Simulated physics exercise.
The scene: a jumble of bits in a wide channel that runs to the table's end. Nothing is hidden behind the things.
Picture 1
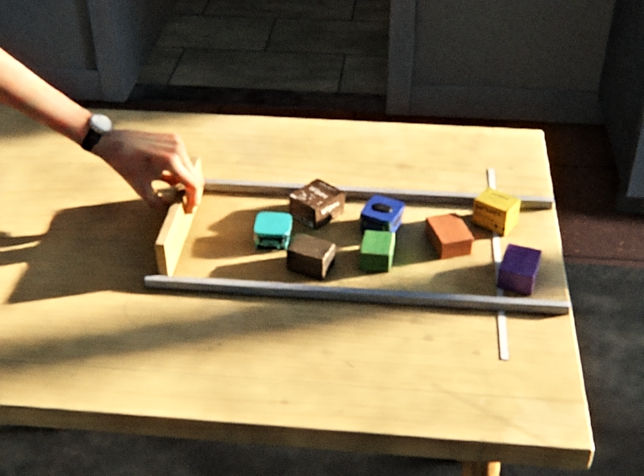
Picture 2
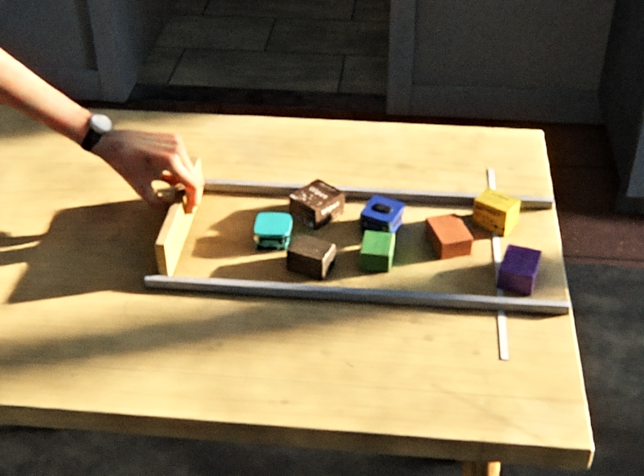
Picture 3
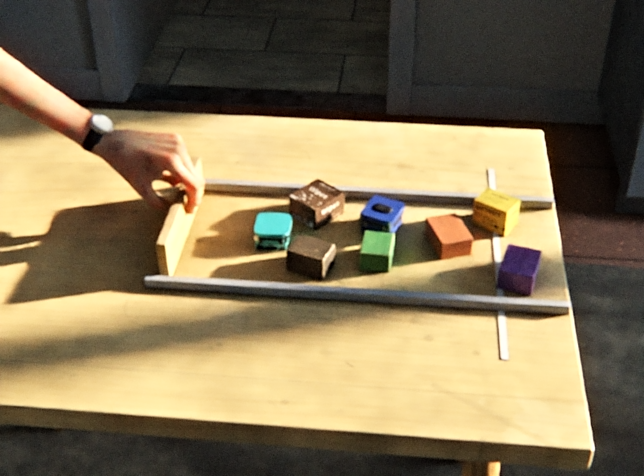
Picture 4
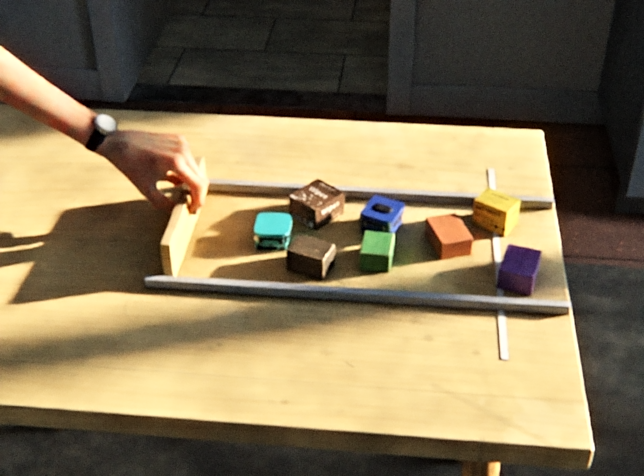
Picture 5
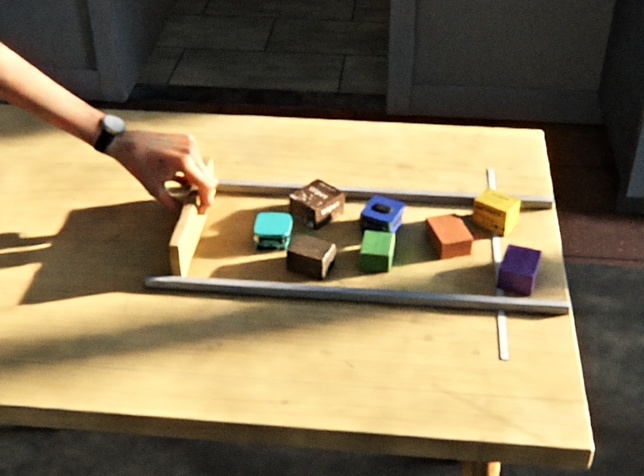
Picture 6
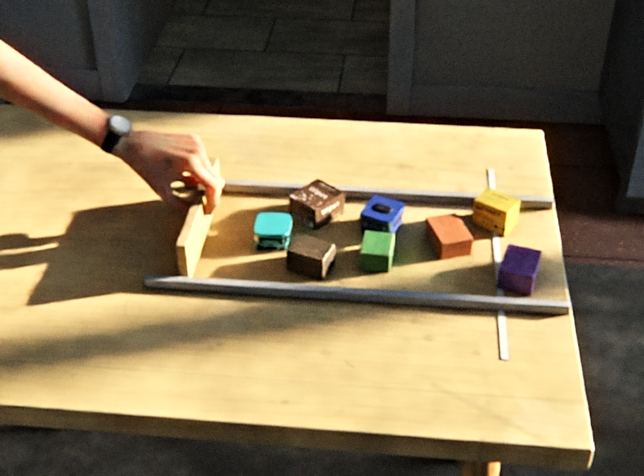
The video shows a hand holding an upright wooden board at the left end of a channel of scattered coloured blocks on a table; the board stays almost still, then slides slightly right, while the blocks remain in place.
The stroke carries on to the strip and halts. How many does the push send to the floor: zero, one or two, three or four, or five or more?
In the end the number that fall off is one or two.
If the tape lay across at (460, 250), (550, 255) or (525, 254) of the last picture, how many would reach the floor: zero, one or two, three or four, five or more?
The falls would be not one; 5 or more; at least five.
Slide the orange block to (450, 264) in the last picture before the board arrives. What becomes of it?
The orange block goes over.
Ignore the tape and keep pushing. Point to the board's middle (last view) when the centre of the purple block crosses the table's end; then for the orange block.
Its middle is around (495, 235) and around (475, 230).
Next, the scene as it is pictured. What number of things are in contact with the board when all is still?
The number is 3.
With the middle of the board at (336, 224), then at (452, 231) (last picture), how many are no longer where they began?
5 and 8.
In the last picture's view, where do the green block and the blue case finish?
The green block stops around (557, 261); the blue case around (552, 232).
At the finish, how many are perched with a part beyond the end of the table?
Overhanging: 3.
Soon after, none off yet; purple block at rest near (519, 269); yellow box at rest near (496, 211); orange block at rest near (449, 236).
In the end, the number that fall off is one or two; gone, orange block and purple block.
